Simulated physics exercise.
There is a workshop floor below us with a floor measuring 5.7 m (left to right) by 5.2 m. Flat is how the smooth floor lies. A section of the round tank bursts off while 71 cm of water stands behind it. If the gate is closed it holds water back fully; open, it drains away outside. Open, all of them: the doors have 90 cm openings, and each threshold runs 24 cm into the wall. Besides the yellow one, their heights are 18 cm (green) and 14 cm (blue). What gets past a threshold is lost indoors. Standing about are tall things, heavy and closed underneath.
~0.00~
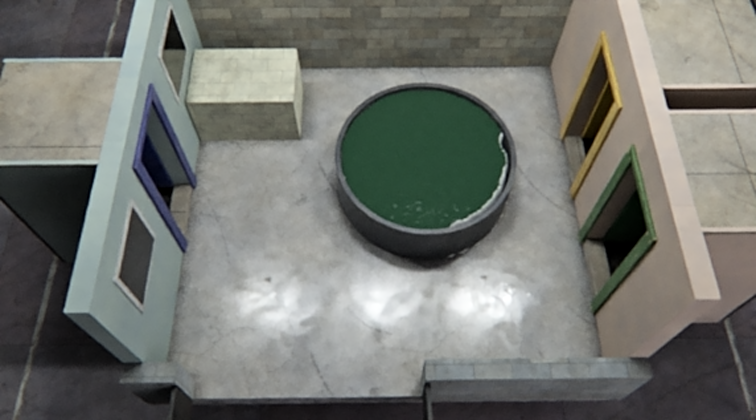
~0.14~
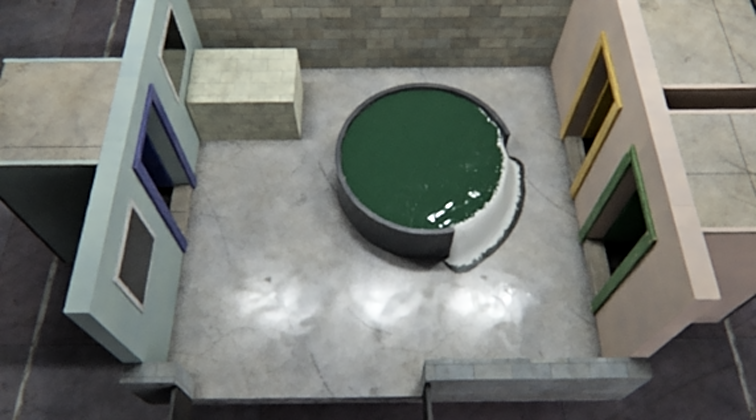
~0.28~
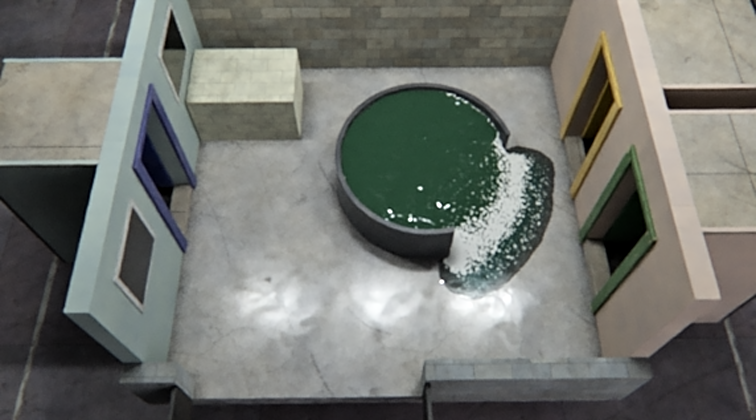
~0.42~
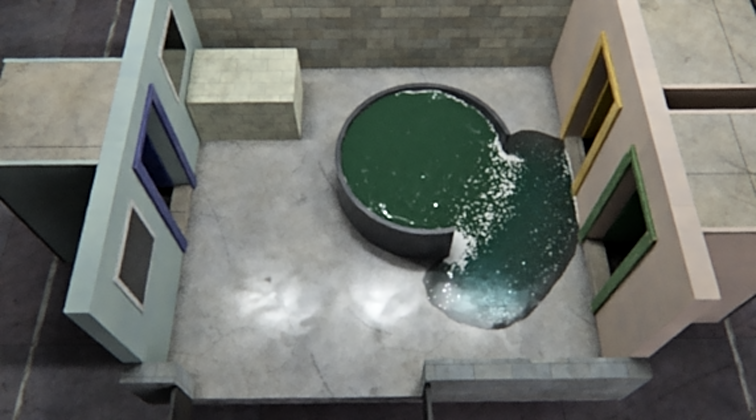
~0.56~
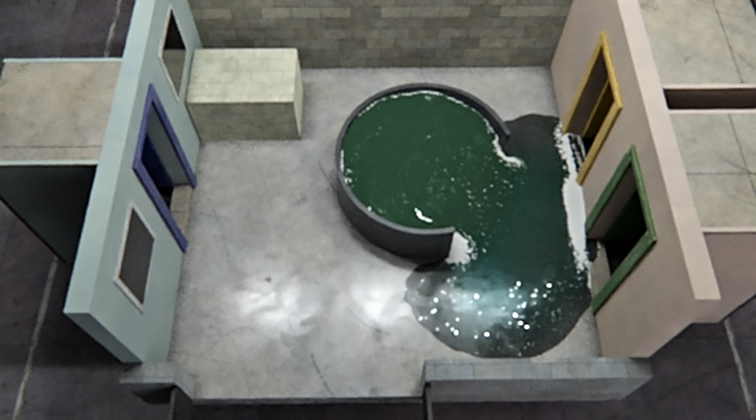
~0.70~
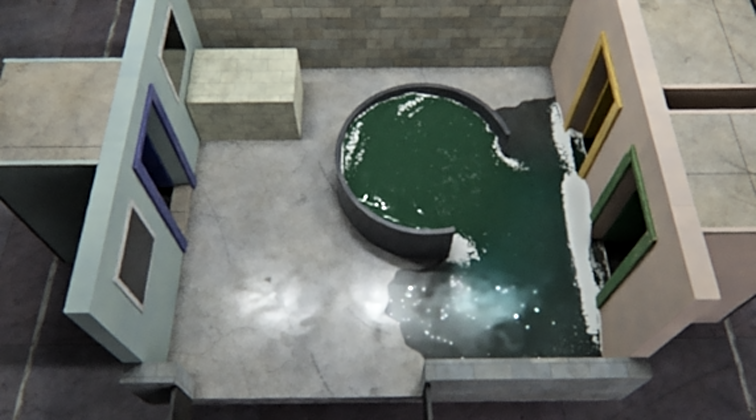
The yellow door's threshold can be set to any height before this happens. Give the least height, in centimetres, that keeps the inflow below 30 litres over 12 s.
About 29 cm.
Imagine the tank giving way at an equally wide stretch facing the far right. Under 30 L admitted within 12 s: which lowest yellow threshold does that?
It should stand roughly 32 cm high.
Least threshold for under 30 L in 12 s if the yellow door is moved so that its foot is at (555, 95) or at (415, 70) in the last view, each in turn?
In turn: Roughly 11.0 cm, roughly 9.5 cm.
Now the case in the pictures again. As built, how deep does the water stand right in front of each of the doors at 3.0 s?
Door by door in cm - green 30, blue 0, yellow 19.
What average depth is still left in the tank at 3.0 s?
Averaged depth comes out at about 21 cm.
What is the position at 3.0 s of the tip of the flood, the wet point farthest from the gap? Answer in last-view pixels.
Pixel: About (236, 379).
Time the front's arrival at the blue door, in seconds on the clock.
The flood reaches the blue door at 3.4 s.
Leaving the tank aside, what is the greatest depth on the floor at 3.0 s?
It gets to close to 35 centimetres there.
After 1.4 s water covers 30 % of the floor, deepest (60 cm) near (596, 361); 29 cm at the yellow door, 81 litres in over its 12 cm threshold.
After 3.0 s water covers 65 % of the floor, deepest (35 cm) near (570, 375); 19 cm at the yellow door, 194 litres in over its 12 cm threshold.
After 12.0 s water covers 100 % of the floor, deepest (12 cm) near (329, 83); 10 cm at the yellow door, 223 litres in over its 12 cm threshold.
At the yellow door as built, the water arrived by 0.5 s and peaked near 29 cm at 1.2 s.
Run again over the same 12 s with other heights there, 61 litres in over 24.5 cm, 14 litres over 33 cm. The limit of 30 litres is kept from about 29 cm up.
